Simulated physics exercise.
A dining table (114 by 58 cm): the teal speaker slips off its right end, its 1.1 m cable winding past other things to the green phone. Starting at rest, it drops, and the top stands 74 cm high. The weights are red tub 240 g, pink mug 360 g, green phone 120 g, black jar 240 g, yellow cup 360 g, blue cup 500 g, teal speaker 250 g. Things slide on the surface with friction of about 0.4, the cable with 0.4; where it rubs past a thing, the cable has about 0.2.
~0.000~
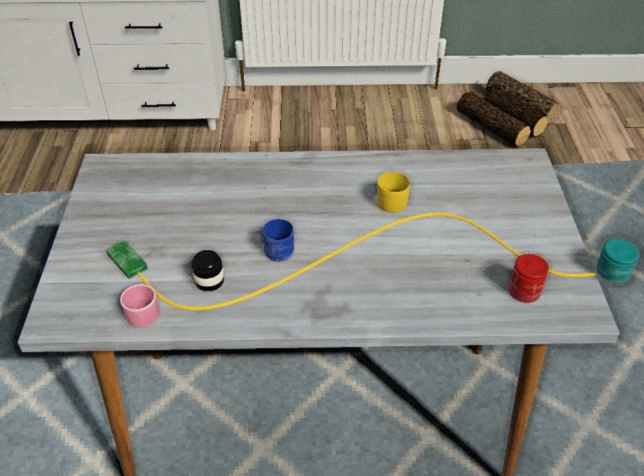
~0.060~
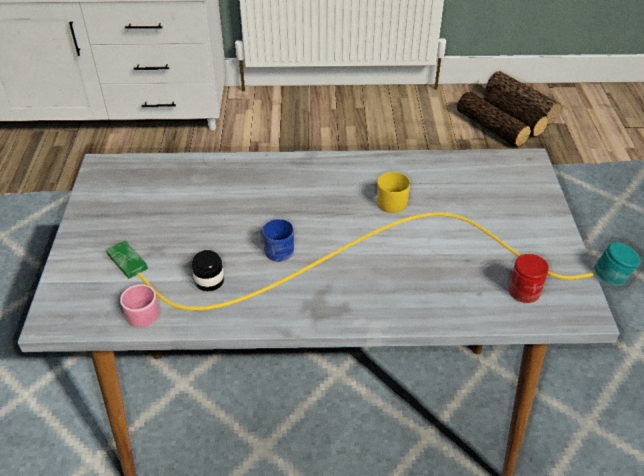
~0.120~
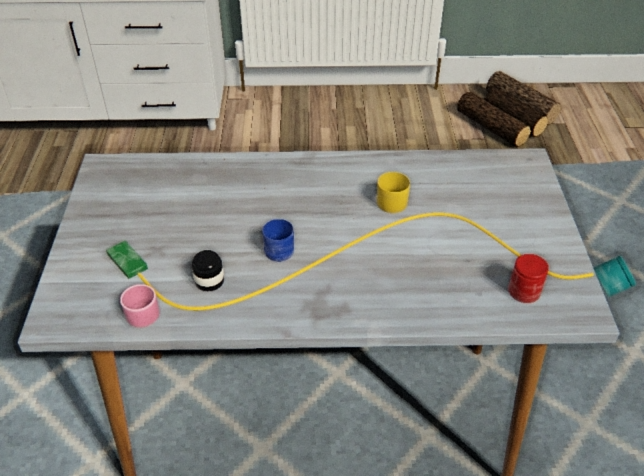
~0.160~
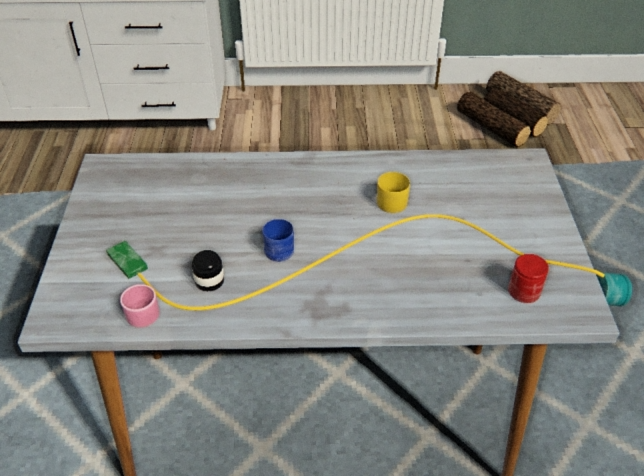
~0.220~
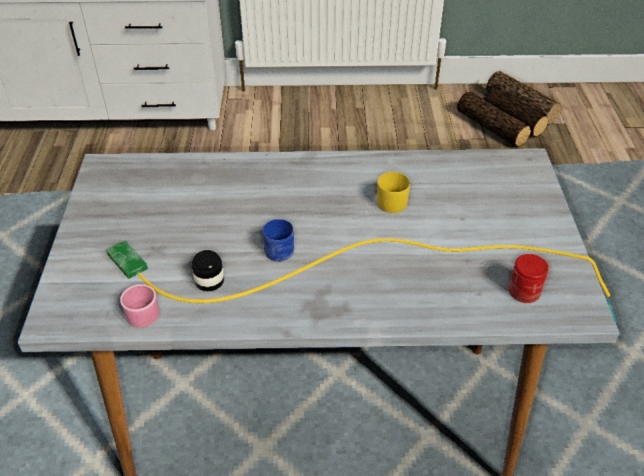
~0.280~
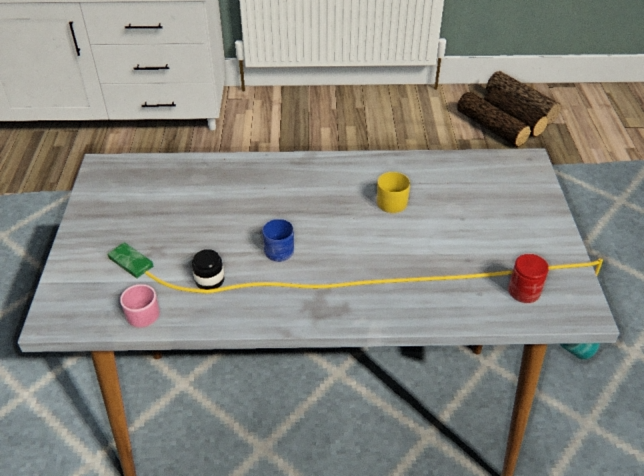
At a dining table, a teal speaker tipped off the right edge and dropped below the tabletop, pulling the yellow cable straighter across the table and turning the green phone slightly at the left.
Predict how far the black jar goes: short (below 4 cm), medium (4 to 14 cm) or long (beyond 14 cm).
I think it will go a fair distance.
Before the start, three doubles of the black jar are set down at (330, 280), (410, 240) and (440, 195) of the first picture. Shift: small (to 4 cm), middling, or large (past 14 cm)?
In that order we get a slight shift, a slight shift and a slight shift.
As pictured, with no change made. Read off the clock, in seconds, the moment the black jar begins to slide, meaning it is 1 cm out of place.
For the black jar, around 0.40 seconds.
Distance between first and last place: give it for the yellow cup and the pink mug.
In the end the yellow cup has moved about 0 cm, while the pink mug has moved about 0 cm.
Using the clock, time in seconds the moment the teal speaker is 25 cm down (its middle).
It happens at 0.30 seconds on the clock.
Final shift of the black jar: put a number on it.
The black jar ends up 8 cm from where it started.
At 0.5 s, the cable's tail end at (195, 293); black jar 6 cm off its start, green phone 13 cm off its start, teal speaker over the edge.
At 0.7 s, the cable's tail end at (236, 290); black jar 7 cm off its start, green phone 20 cm off its start, teal speaker over the edge.
At 1.0 s, the cable's tail end at (283, 292); black jar 7 cm off its start at (242, 252), green phone 29 cm off its start at (258, 290), teal speaker over the edge.
At 1.2 s, the cable's tail end at (366, 285); black jar 7 cm off its start, green phone 45 cm off its start, teal speaker over the edge.
At 2.4 s, the cable's tail end at (406, 282); black jar 7 cm off its start at (242, 252), green phone 53 cm off its start at (382, 280), teal speaker over the edge.
